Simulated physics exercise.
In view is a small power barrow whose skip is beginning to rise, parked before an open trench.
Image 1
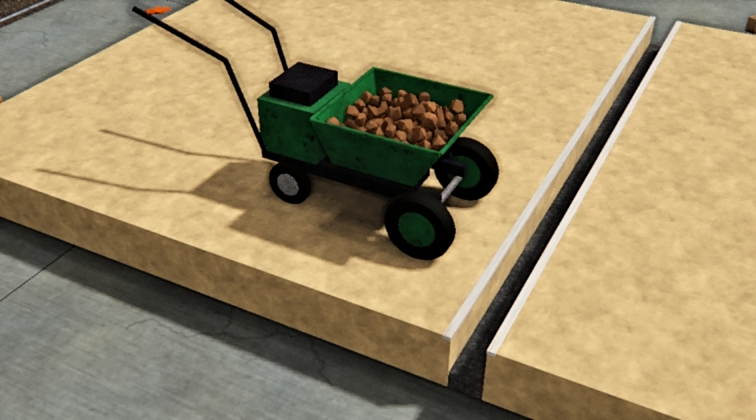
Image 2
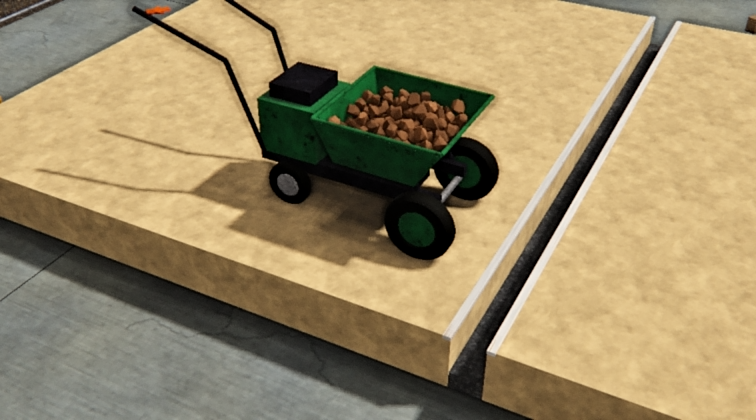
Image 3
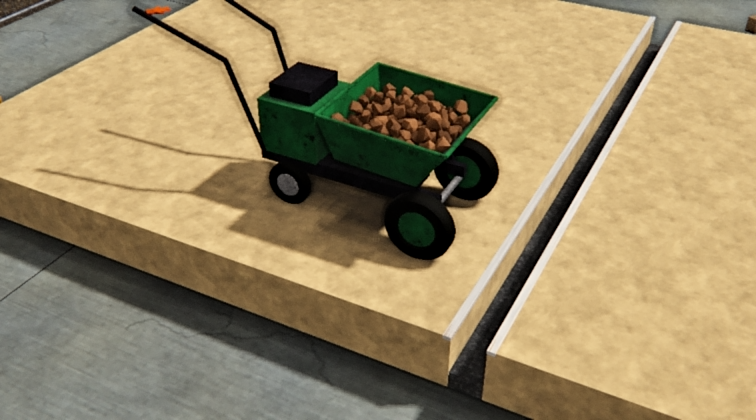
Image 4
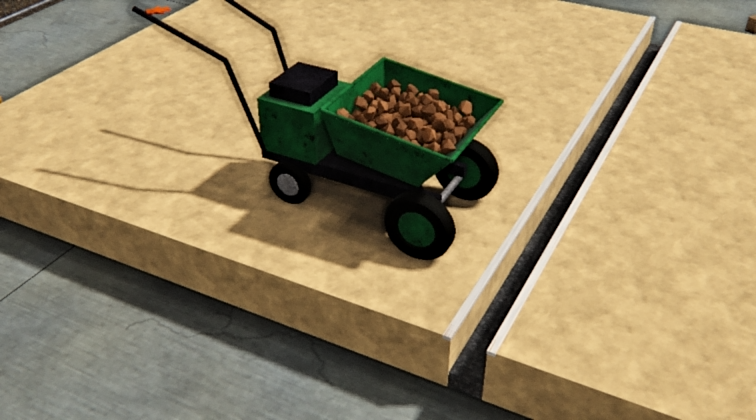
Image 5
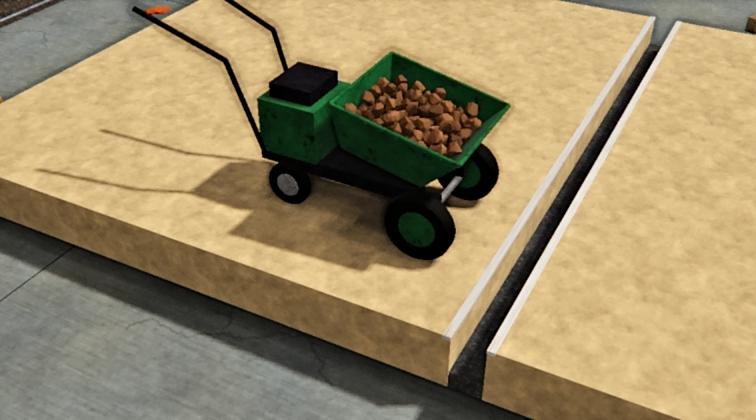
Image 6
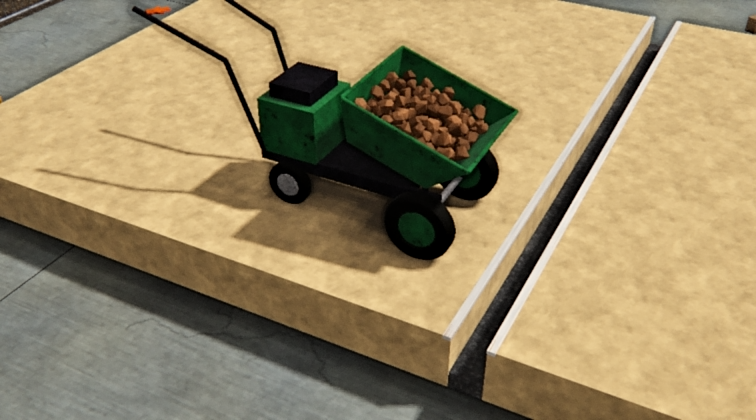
A green barrow loaded with brown clods stood still on a tan slab beside a narrow trench, and its skip slowly tilted up from level, leaning toward the right with the load still inside.
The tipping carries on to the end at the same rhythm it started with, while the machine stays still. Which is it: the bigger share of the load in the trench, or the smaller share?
The load ends chiefly outside the trench.
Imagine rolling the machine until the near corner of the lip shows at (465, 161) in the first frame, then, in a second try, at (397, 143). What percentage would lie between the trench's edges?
Roughly 0 percent the first time, roughly 70 percent the second.
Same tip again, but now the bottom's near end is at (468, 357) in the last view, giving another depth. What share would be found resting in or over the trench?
About 30 %.
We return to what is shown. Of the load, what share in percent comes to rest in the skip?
Roughly 0 per cent.
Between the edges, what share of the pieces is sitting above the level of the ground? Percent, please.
0 per cent or so.
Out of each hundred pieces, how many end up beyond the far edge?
65 percent.
Just after the last frame, skip tipped steeply; every one in the skip.
A moment on, skip tipped right over; the larger part in the skip; about a tenth in or heaped over the trench; roughly a quarter beyond it; just a few falling.
Further on, skip tipped right over; about a tenth in the skip; roughly a quarter in or heaped over the trench; roughly two thirds beyond it.
When it is over, skip tipped right over; roughly a third in or heaped over the trench; roughly two thirds beyond it.
